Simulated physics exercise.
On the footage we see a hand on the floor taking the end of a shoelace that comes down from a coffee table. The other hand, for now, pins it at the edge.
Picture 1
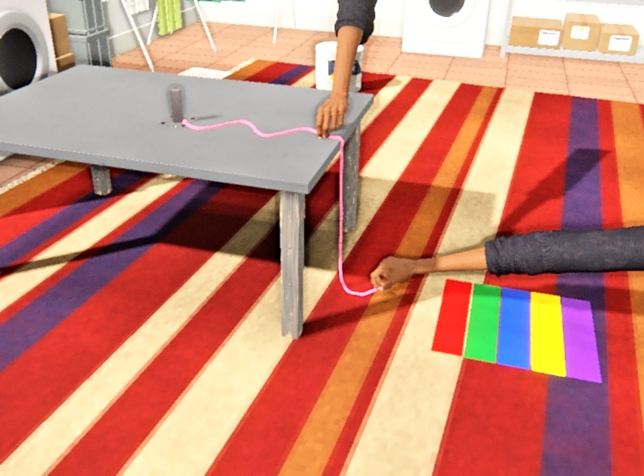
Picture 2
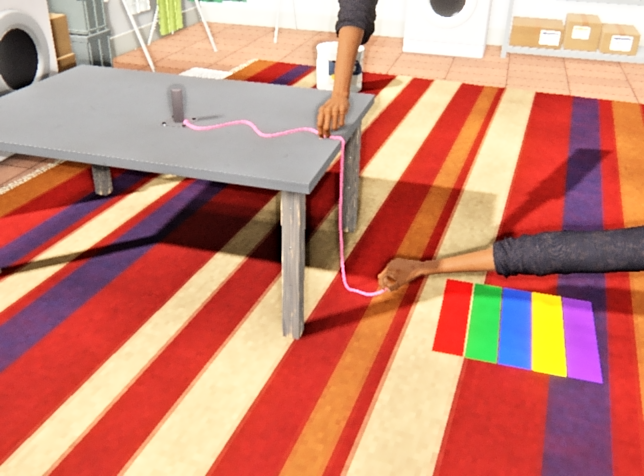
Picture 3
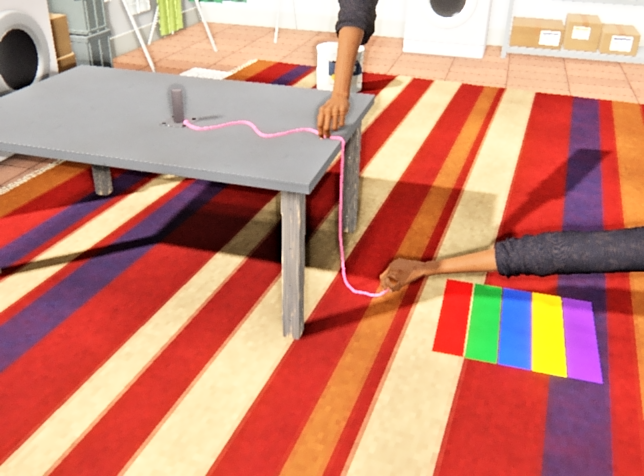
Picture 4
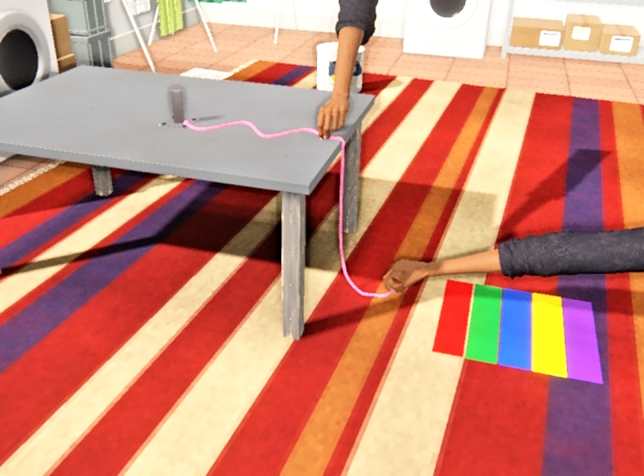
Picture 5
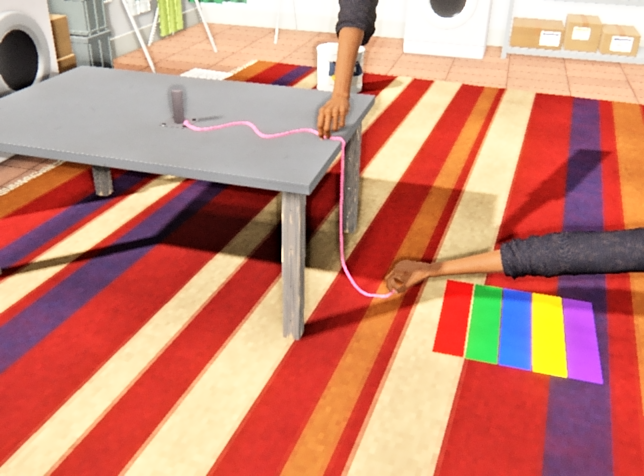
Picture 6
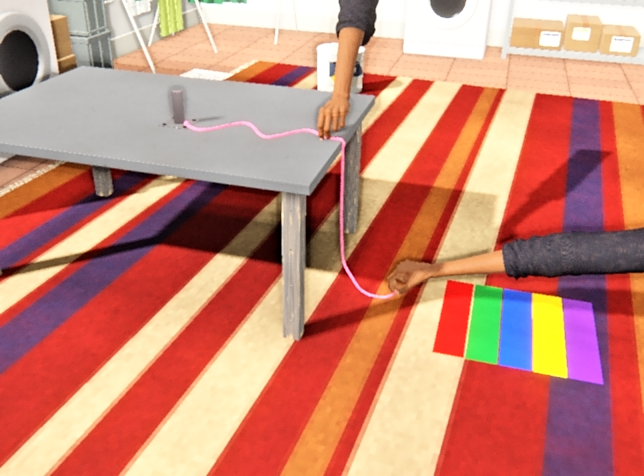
A hand near the floor held the end of a pink shoelace hanging from a gray coffee table and drew it very slightly right, while another hand pinned the lace at the table's edge.
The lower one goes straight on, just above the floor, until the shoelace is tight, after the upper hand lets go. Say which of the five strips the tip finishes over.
Yellow.
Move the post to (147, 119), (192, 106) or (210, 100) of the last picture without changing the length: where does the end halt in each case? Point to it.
Places per try: (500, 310); (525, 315); (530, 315).
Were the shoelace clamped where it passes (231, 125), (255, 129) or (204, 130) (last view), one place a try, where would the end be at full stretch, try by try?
In order of the tries: About (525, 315), then (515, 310), then (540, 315).
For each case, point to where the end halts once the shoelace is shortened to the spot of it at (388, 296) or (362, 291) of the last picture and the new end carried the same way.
First try: Near (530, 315). Second try: Near (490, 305).
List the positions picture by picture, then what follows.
In the first frame, end (379, 287); red (449, 339); green (481, 345); blue (514, 351); yellow (548, 357); purple (582, 363).
In the second frame, end (387, 289); shoelace through (207, 128) (256, 129) (303, 129) (342, 159) (340, 220) (344, 276).
In the third frame, end (388, 289).
In the fourth frame, end (392, 290); shoelace through (207, 129) (256, 130) (303, 130) (342, 159) (341, 220) (347, 277).
In the fifth frame, end (394, 291).
In the sixth frame, end (396, 291); shoelace through (207, 130) (256, 131) (303, 131) (343, 160) (341, 221) (352, 277).
Soon after, end near (495, 308); over green.
After that, end near (528, 314); over blue.
At the stop, end near (548, 317); over yellow. It halts on the yellow strip.
